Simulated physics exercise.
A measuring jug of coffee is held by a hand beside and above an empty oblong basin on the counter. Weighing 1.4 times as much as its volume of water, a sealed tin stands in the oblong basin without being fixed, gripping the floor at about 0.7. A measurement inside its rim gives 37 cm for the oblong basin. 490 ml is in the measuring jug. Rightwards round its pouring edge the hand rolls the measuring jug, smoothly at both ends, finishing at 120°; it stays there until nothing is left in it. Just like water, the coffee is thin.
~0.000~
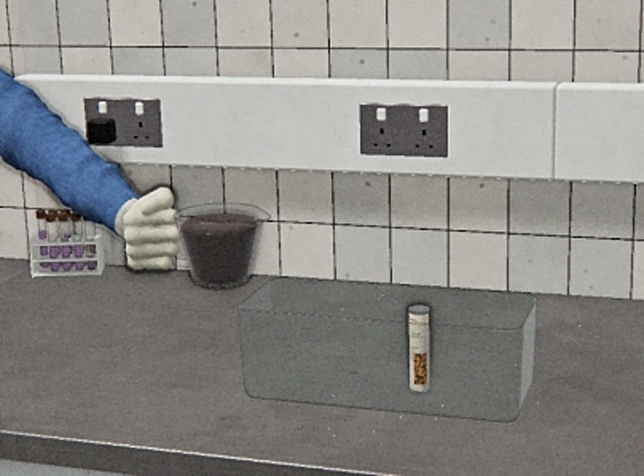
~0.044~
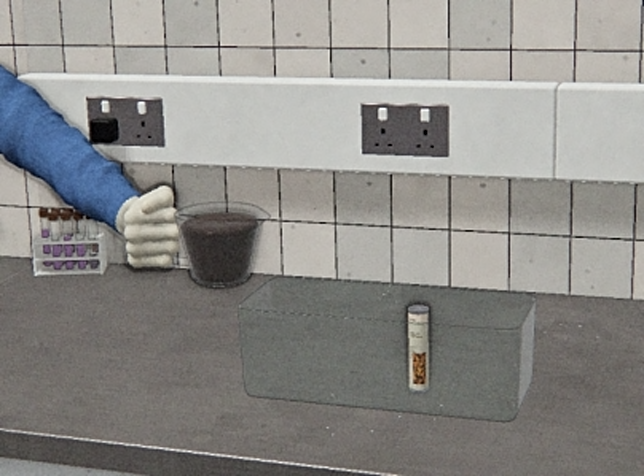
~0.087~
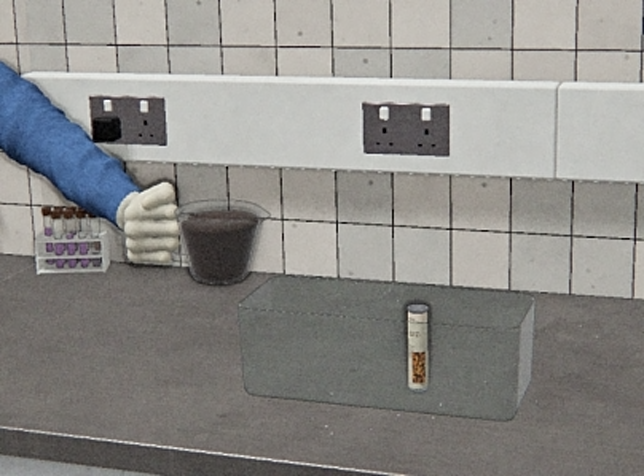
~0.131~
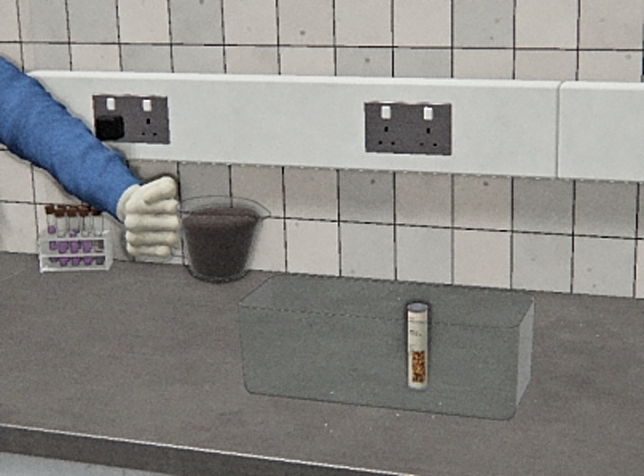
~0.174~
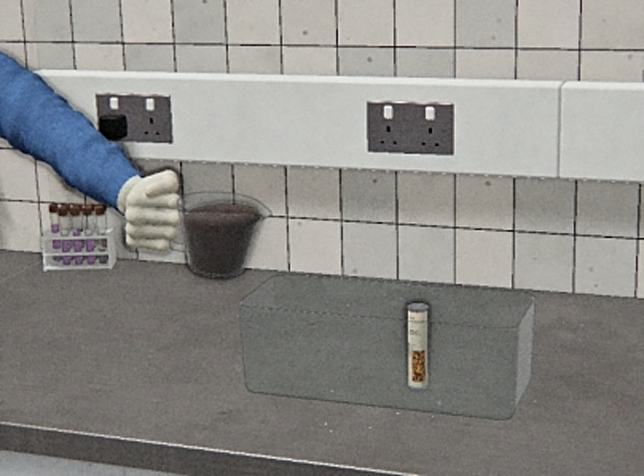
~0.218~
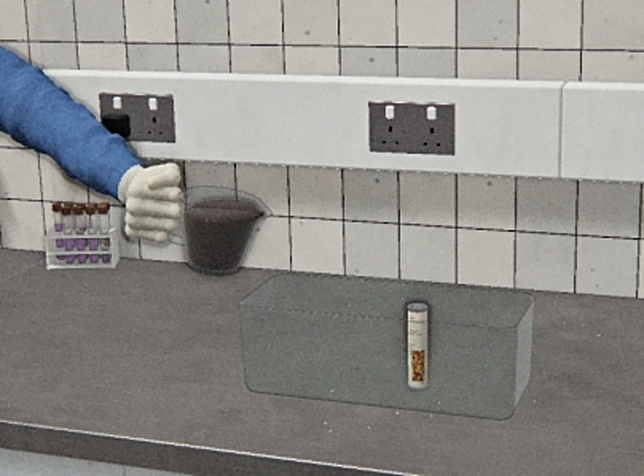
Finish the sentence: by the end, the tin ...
By the end, the tin is still upright.
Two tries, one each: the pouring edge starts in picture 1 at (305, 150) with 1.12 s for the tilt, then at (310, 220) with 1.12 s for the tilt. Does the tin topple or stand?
First it topples; then it keeps standing.
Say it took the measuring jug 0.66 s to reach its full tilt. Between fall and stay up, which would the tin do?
Then it holds its balance.
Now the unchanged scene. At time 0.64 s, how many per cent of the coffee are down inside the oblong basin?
Estimate - around 12 in a hundred parts.
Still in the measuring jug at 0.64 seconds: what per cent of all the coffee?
I'd put it near 60 percent.
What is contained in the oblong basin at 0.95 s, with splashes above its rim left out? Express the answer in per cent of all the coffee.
Around 84 parts in a hundred.
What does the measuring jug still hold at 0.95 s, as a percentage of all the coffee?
Around 3 in a hundred.
After 0.64 s the tilt is 73° and 60 per cent is still to pour; the tin stands where it began.
After 0.95 s the tilt is 113° and 3 per cent is still to pour; the tin stands where it began.
After 1.27 s the tilt is 120° and 0 per cent is still to pour; the tin stands where it began.
After 1.62 s the tilt is 120° and 0 per cent is still to pour; the tin stands where it began.
In the end the tin stands where it began.
